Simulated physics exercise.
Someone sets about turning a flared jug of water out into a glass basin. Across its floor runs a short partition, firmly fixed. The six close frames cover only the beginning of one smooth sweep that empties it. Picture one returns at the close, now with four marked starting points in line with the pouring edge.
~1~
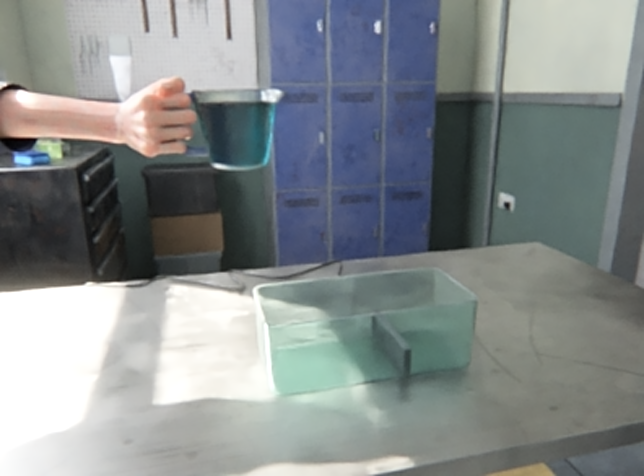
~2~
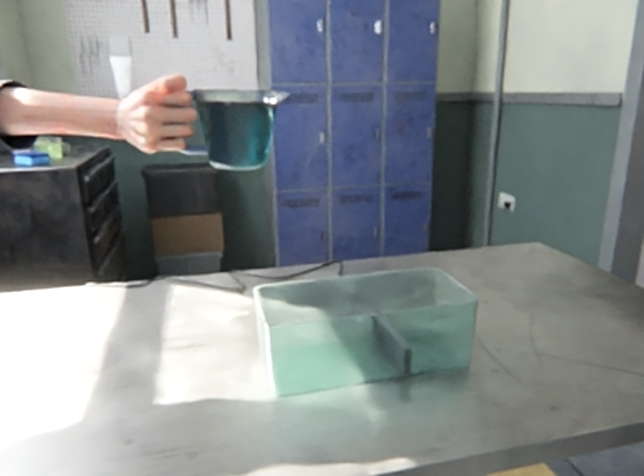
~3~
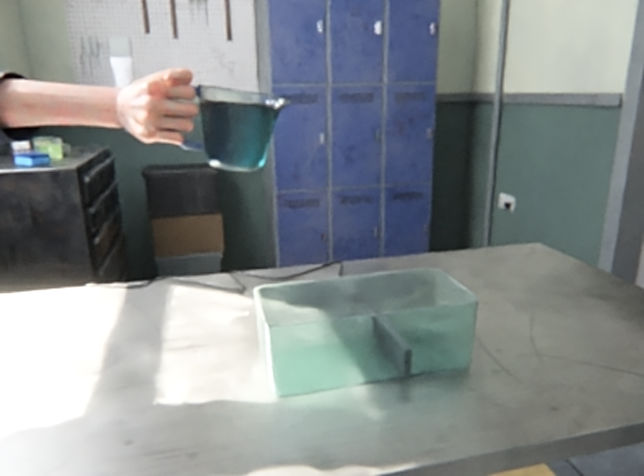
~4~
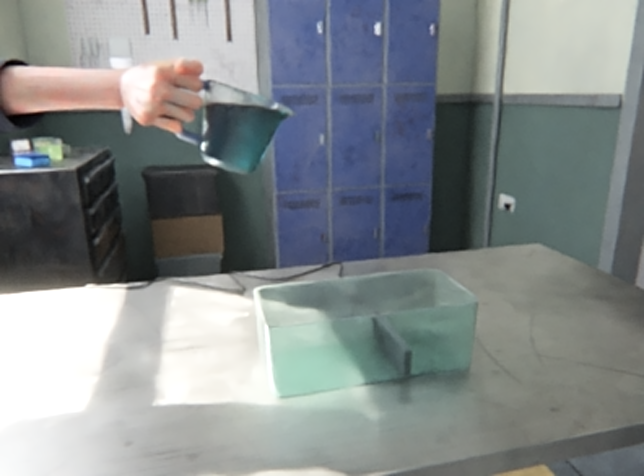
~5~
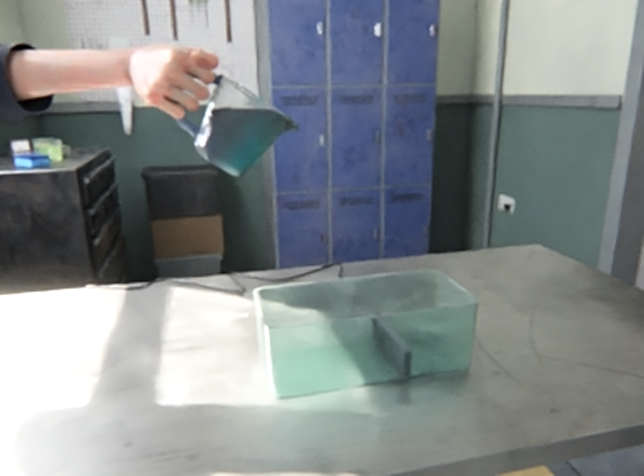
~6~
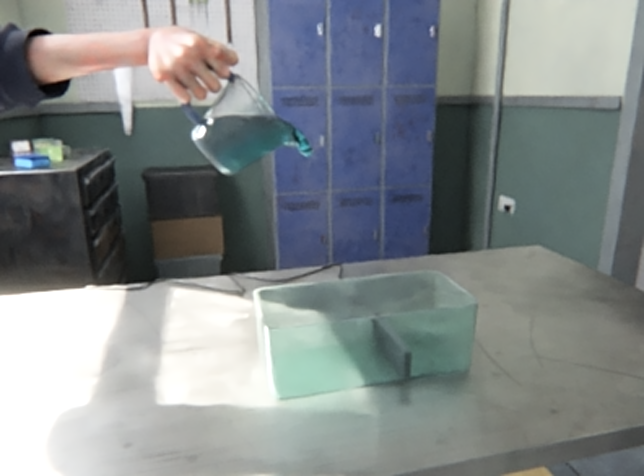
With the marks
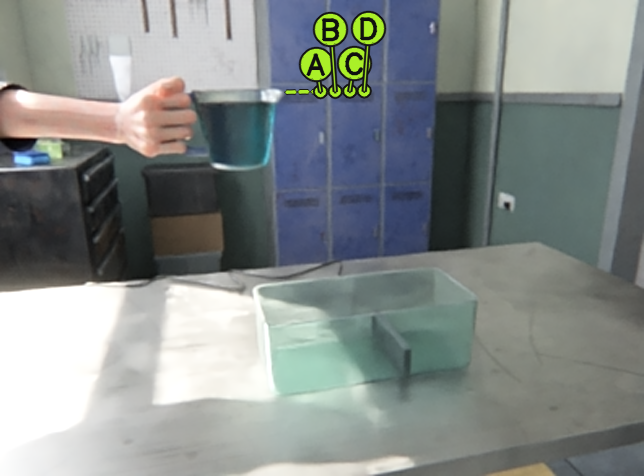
At first, a hand at the left holds a flared jug of blue-green water upright, above and behind a glass basin with a short partition, on a table. The hand then tilts the jug to the right, slowly and then more steeply, until water slips over its lip in a small curling stream.
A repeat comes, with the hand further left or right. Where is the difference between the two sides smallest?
Spot C does it best.
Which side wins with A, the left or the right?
More ends on the left.
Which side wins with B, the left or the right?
More ends on the left.
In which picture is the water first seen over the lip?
Picture 5.
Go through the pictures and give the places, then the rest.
Upright, lip at (287, 92); basin from (269, 395) to (468, 364); top of the wall at (390, 327); nothing has left yet.
Tipped about 2°, lip at (288, 94); nothing has left yet.
Tipped about 9°, lip at (292, 102); nothing has left yet.
Tipped about 21°, lip at (296, 114); nothing has left yet.
Tipped about 35°, lip at (298, 129); water is over the lip, down to (298, 129).
Tipped about 50°, lip at (296, 147); water is over the lip, down to (308, 152).
On the marked copy, A at (320, 91); B at (335, 91); C at (349, 91); D at (364, 90).
With A, about 82 % ends left of the wall and 6 % right of it; 12 % is lost outside.
With B, about 71 % ends left of the wall and 20 % right of it; 9 % is lost outside.
With C, about 50 % ends left of the wall and 44 % right of it; 7 % is lost outside.
With D, about 19 % ends left of the wall and 74 % right of it; 7 % is lost outside.
